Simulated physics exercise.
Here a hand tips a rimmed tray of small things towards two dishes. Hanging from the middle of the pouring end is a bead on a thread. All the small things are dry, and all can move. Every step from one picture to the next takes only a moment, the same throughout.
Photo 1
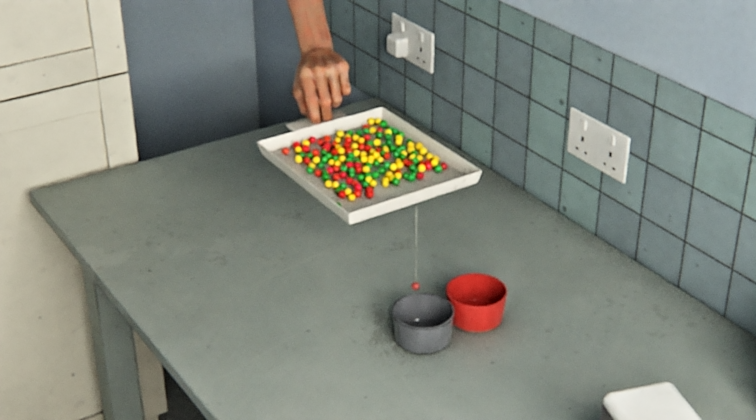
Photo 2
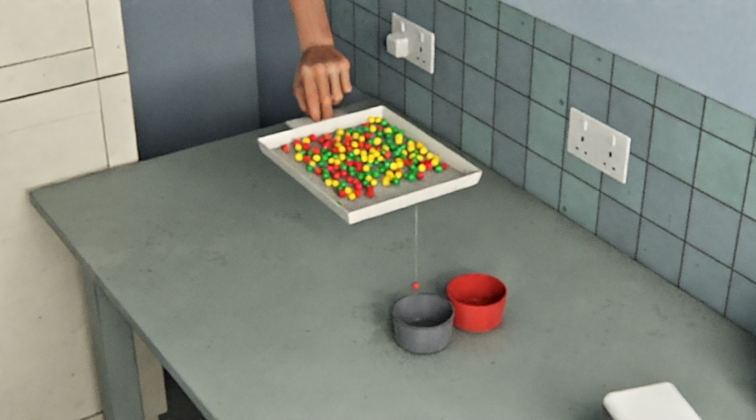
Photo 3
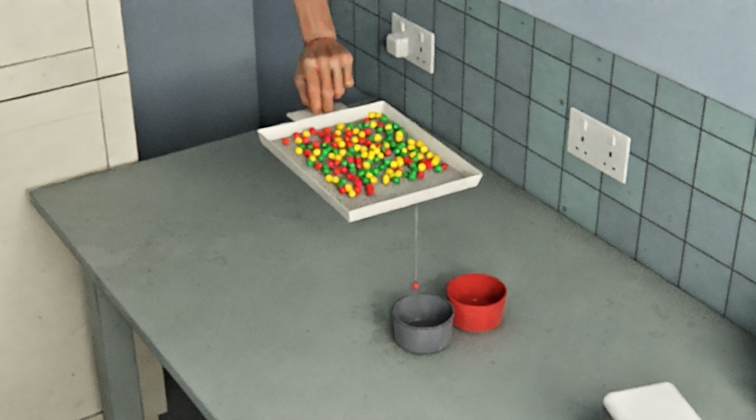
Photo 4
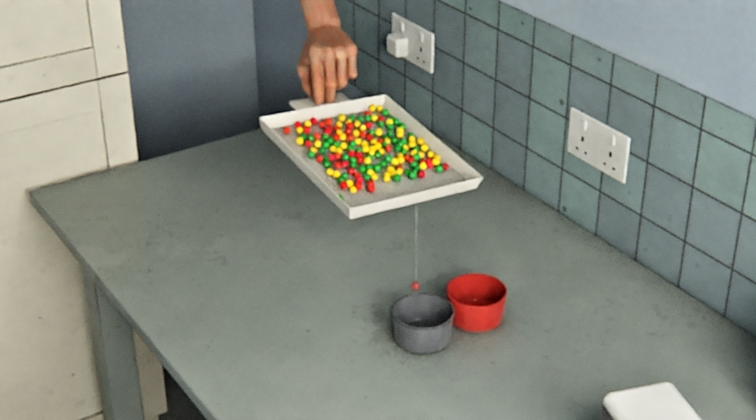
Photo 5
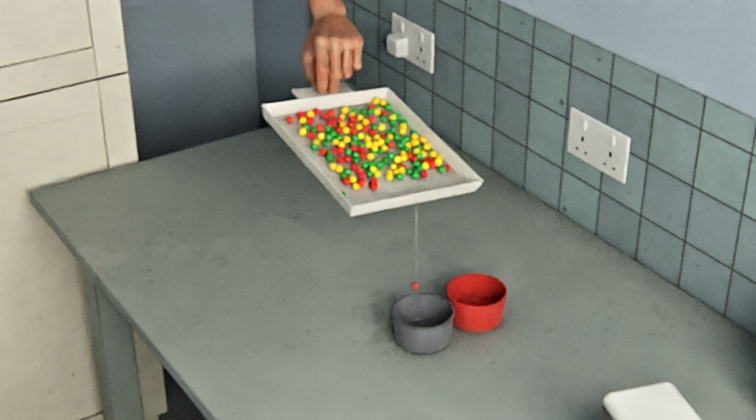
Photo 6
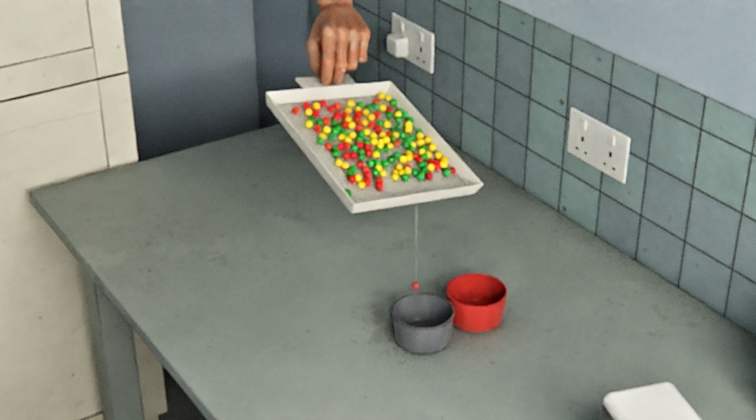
At first, a hand holds a white rimmed tray of red, yellow and green beads level above a grey-green table, with a small red bead hanging on a thread over a grey dish and a red one. The hand then gradually raises the back of the tray, tilting it towards its right corner, and the beads begin shifting.
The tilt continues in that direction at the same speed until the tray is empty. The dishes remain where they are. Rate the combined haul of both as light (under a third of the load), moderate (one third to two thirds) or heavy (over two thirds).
A moderate haul.
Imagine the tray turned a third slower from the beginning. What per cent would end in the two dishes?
Near 60 in a hundred.
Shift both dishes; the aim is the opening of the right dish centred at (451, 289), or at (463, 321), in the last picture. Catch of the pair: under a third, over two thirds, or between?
Trial 1 - under a third. Trial 2 - under a third.
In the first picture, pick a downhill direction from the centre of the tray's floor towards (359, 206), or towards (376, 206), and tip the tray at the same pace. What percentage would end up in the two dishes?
The first comes to 0 %, while the second comes to 0 %.
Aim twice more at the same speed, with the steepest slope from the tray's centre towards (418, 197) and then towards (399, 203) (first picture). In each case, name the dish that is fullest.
Try one: Right-side dish; try two: Left-side dish.
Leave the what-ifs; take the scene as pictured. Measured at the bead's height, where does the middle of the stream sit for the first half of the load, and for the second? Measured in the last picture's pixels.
The first part passes (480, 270); everything after passes (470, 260).
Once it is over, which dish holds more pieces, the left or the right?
Reply: The right-hand one.
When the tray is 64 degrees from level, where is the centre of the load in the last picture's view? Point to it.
Mark it at roughly (458, 191) in the final frame.
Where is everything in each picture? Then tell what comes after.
In the first frame, corners of the pouring end at (350, 211) and (477, 170), level; middle of the load at (364, 159), round plastic beads; left dish at (441, 337); right dish at (494, 315); bead on its thread at (415, 286).
In the second frame, corners of the pouring end at (350, 211) and (477, 171), level; middle of the load at (364, 158).
In the third frame, corners of the pouring end at (351, 209) and (478, 173), tipped barely, lowest at the right corner; middle of the load at (365, 155).
In the fourth frame, corners of the pouring end at (352, 206) and (478, 176), tipped a little, lowest at the right corner; middle of the load at (366, 149).
In the fifth frame, corners of the pouring end at (354, 204) and (479, 179), tipped a little, lowest at the right corner; middle of the load at (369, 145).
In the sixth frame, corners of the pouring end at (356, 201) and (479, 182), tipped clearly, lowest at the right corner; middle of the load at (375, 142), all on the move; left dish at (441, 337); right dish at (494, 315).
Soon, tray tipped steeply; most on the tray; a small part in the right dish; a stray few outside both; a small part in the air.
A while on, tray tipped past a quarter turn; a stray few on the tray; about half in the right dish; about a third outside both; a small part in the air.
Towards the end, tray tipped past a quarter turn; about half in the right dish; about half outside both.
Finally, tray tipped past a quarter turn; none in the left dish; about half in the right dish; about half outside both.
